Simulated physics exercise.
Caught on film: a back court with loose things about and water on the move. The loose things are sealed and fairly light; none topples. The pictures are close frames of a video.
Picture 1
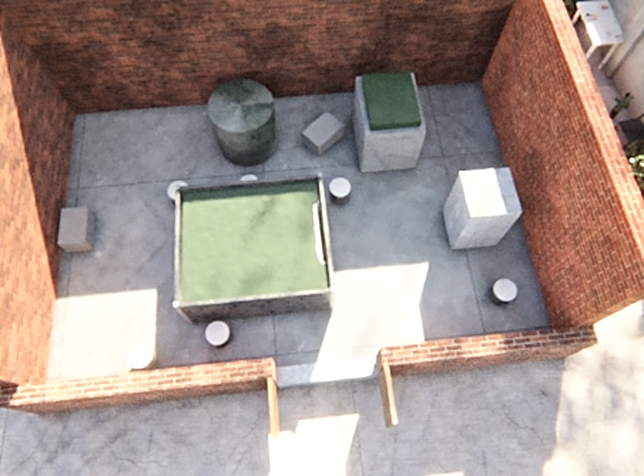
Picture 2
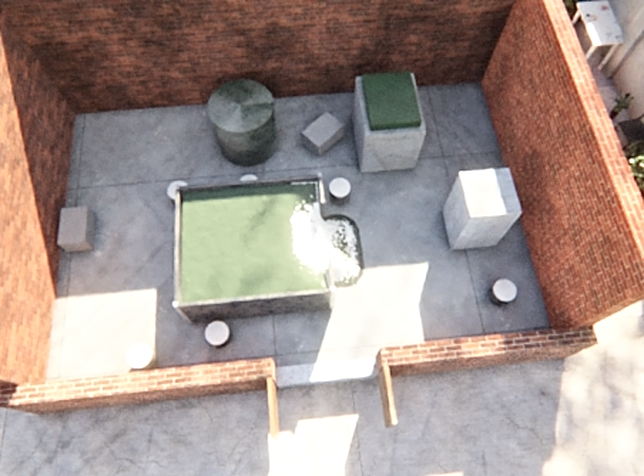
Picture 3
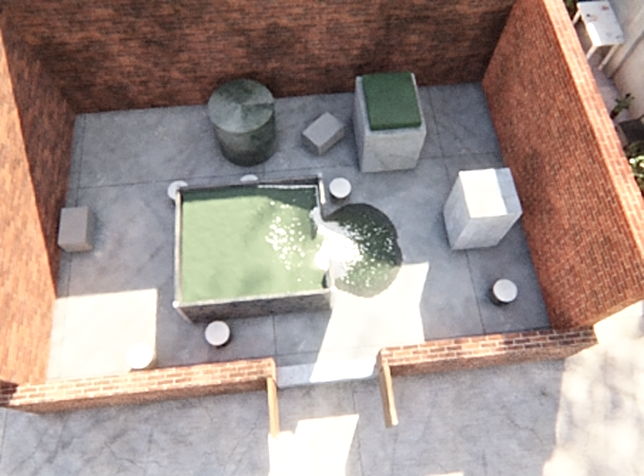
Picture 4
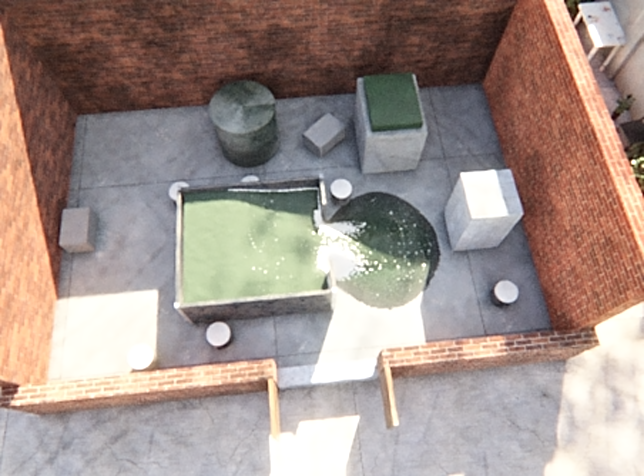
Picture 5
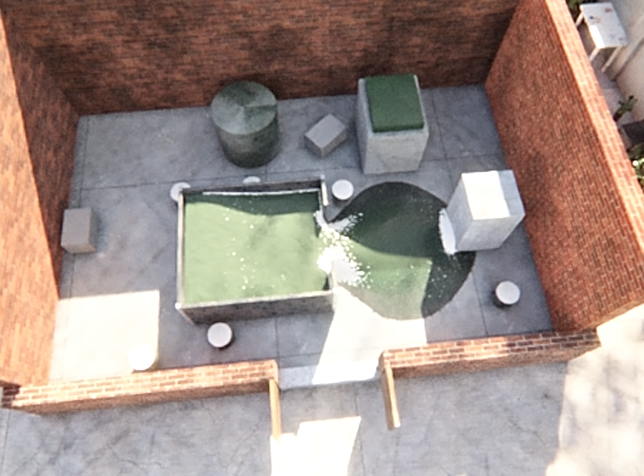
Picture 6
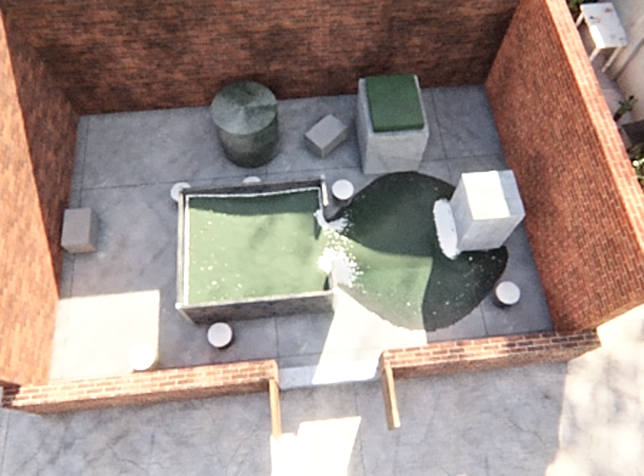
Green water poured through a gap in the right side of a low tank and spread across the paved courtyard in a widening pool, reaching and foaming against a pale block near the right wall.
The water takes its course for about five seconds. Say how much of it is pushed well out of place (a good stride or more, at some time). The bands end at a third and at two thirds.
Share: Not even a third.
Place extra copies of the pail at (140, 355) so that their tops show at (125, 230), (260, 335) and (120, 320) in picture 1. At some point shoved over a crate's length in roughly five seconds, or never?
In turn: Under that, short of that, never so far.
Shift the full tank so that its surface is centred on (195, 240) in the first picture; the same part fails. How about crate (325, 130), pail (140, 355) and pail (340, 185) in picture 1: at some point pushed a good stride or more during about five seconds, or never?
In turn: Not that far, under that, swept aside.
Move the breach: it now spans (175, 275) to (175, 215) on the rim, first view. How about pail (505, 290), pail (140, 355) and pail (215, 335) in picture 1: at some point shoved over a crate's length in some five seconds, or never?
In that order: Less than that, shifted that much, yes.
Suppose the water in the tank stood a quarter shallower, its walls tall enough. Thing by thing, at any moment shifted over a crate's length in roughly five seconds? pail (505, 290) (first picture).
For that one: Pushed that far.
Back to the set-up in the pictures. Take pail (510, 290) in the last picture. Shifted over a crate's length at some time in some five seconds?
My call: Yes.
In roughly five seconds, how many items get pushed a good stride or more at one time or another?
That makes 1.
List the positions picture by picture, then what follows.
The first frame shows a pail at (249, 184) rests on the ground; a pail at (178, 190), on the bottom; 0 of 8 have shifted.
The second frame shows a pail at (249, 184), on the bottom; a pail at (178, 190), on the bottom; 0 of 8 have shifted.
The third frame shows a pail at (249, 184) rests on the ground; a pail at (178, 190) rests on the ground; 0 of 8 have shifted.
The fourth frame shows a pail at (251, 185), on the bottom; a pail at (179, 191) rests on the ground; 0 of 8 have shifted.
The fifth frame shows a pail at (252, 186) rests on the ground; a pail at (181, 192) rests on the ground; 0 of 8 have shifted.
The sixth frame shows a pail at (252, 185) rests on the ground; a pail at (181, 192) rests on the ground; 0 of 8 have shifted.
A moment on, 0 of 8 are well off their spots; 0 afloat.
Next, 0 of 8 are well off their spots; 1 afloat.
Later, 1 of 8 are well off their spots; 1 afloat.
In the end, 1 of 8 are well off their spots, and 1 have been at some point; 1 afloat.
